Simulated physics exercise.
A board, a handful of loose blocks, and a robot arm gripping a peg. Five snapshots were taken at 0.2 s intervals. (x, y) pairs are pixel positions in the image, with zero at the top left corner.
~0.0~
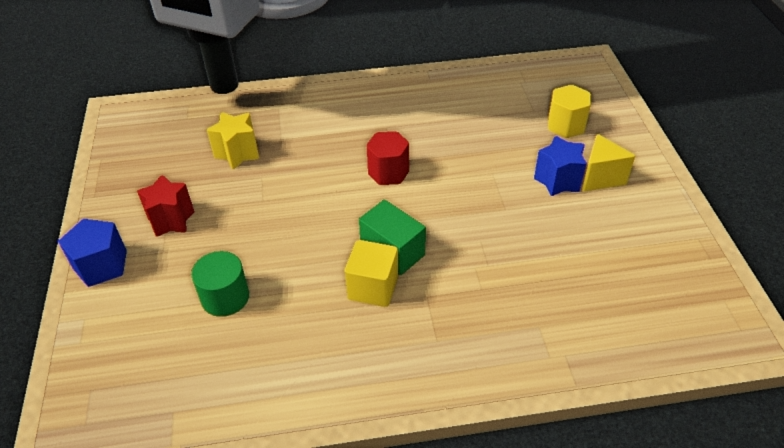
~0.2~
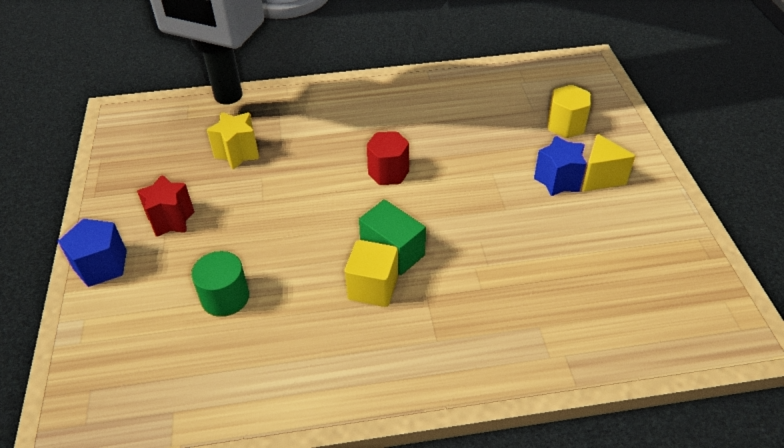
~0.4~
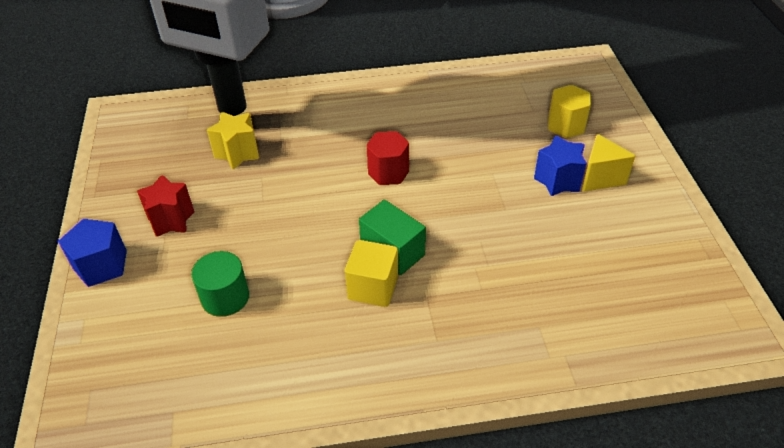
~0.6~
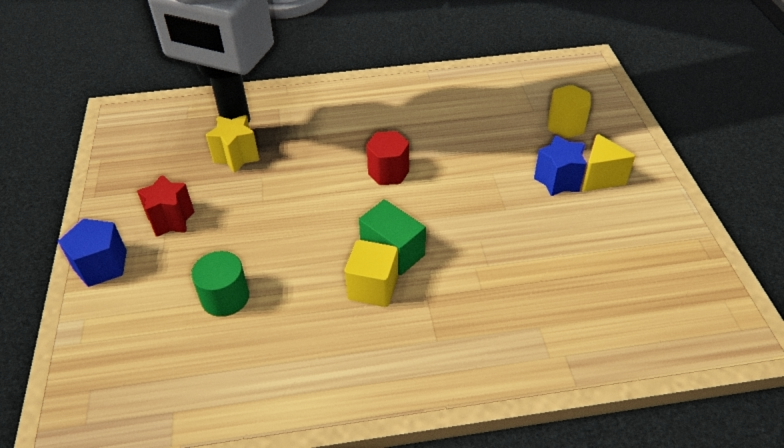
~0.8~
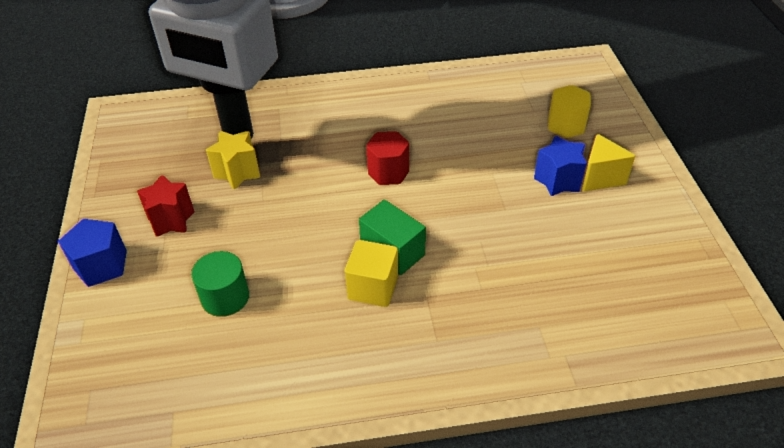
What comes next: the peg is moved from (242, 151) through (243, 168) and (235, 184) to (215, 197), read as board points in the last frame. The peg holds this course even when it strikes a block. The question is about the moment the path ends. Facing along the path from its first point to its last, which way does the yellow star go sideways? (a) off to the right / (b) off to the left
b - off to the left.
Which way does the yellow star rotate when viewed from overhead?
Counter-clockwise, from overhead.
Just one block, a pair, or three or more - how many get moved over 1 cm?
Only one of them.
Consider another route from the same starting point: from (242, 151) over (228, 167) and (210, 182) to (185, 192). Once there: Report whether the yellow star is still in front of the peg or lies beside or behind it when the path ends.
Beside or behind, I predict.
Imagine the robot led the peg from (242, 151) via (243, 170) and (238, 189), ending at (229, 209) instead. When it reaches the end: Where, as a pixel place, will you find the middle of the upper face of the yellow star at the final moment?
I'd guess (217, 205).
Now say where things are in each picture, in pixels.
In the first picture, peg's lower end (225, 86); red star (161, 192); yellow star (231, 125).
In the second picture, peg (229, 96); blocks still.
In the third picture, peg (232, 108); blocks still.
In the fourth picture, peg (236, 121); yellow star (230, 128).
In the fifth picture, peg (239, 136); red star (161, 192); yellow star (231, 144).
The first path, step by step. Halfway along, peg (238, 161); yellow star (229, 171).
At the end, peg (210, 182); red star still; yellow star (218, 189), turned 30° anticlockwise.
